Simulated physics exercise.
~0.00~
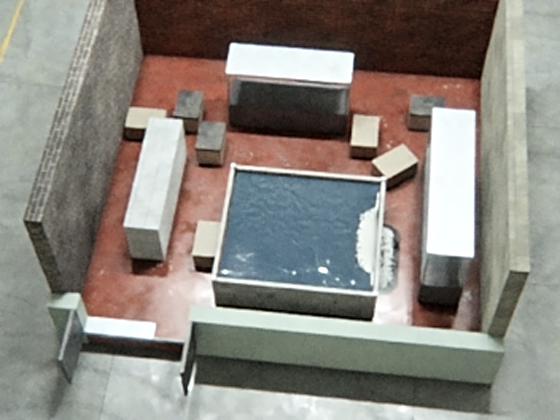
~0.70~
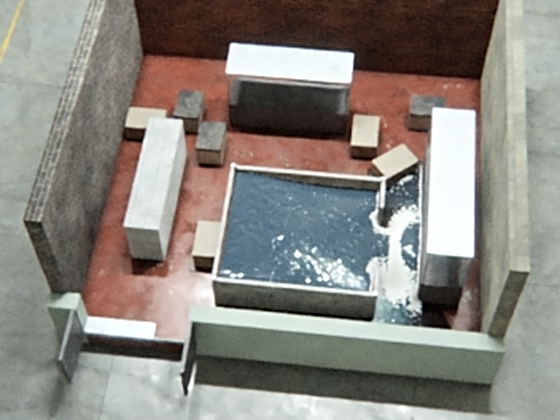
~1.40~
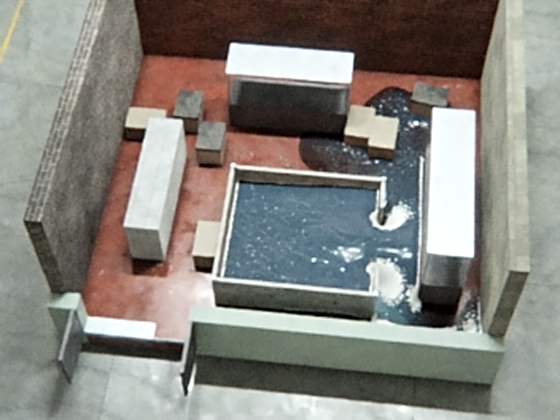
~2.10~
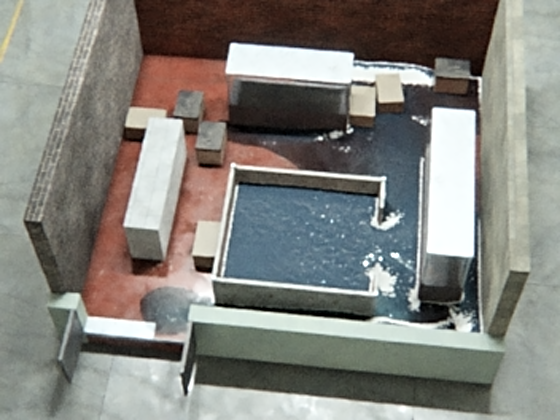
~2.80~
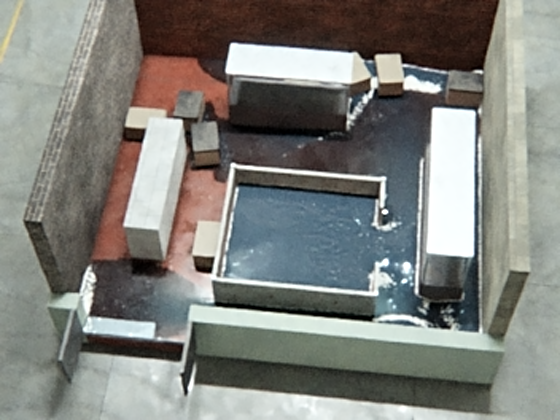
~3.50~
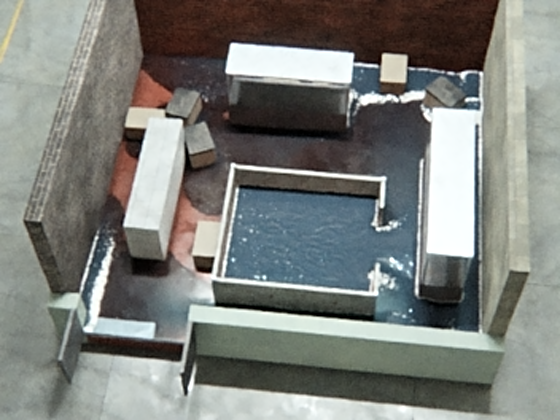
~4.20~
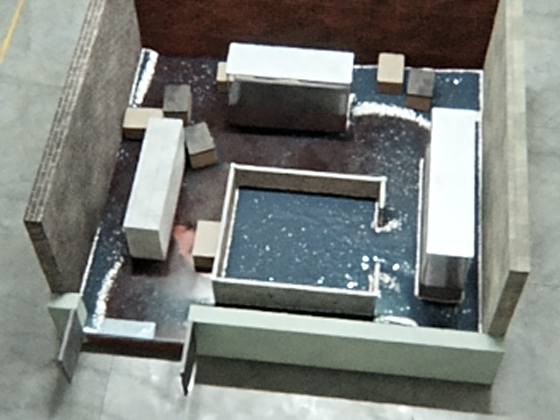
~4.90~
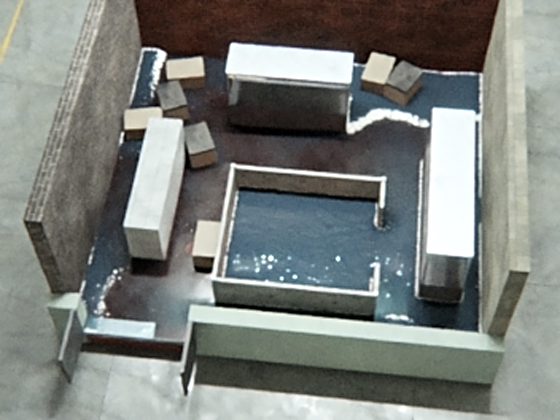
A roofless room with a red floor, brick-patterned walls and a pale green front wall is seen from high above. Three long white-topped blocks stand along the back and sides, with tan and grey boxes scattered around a square tank of dark water. The tank's right side gives way, and water pours out, foaming against the right-hand block. It spreads to the back, then leftward and along the front, shifting the boxes on the right backward. One tan box drifts behind the back block, and another emerges at its left. Finally, dark water covers the floor, two boxes resting close together at the back right.
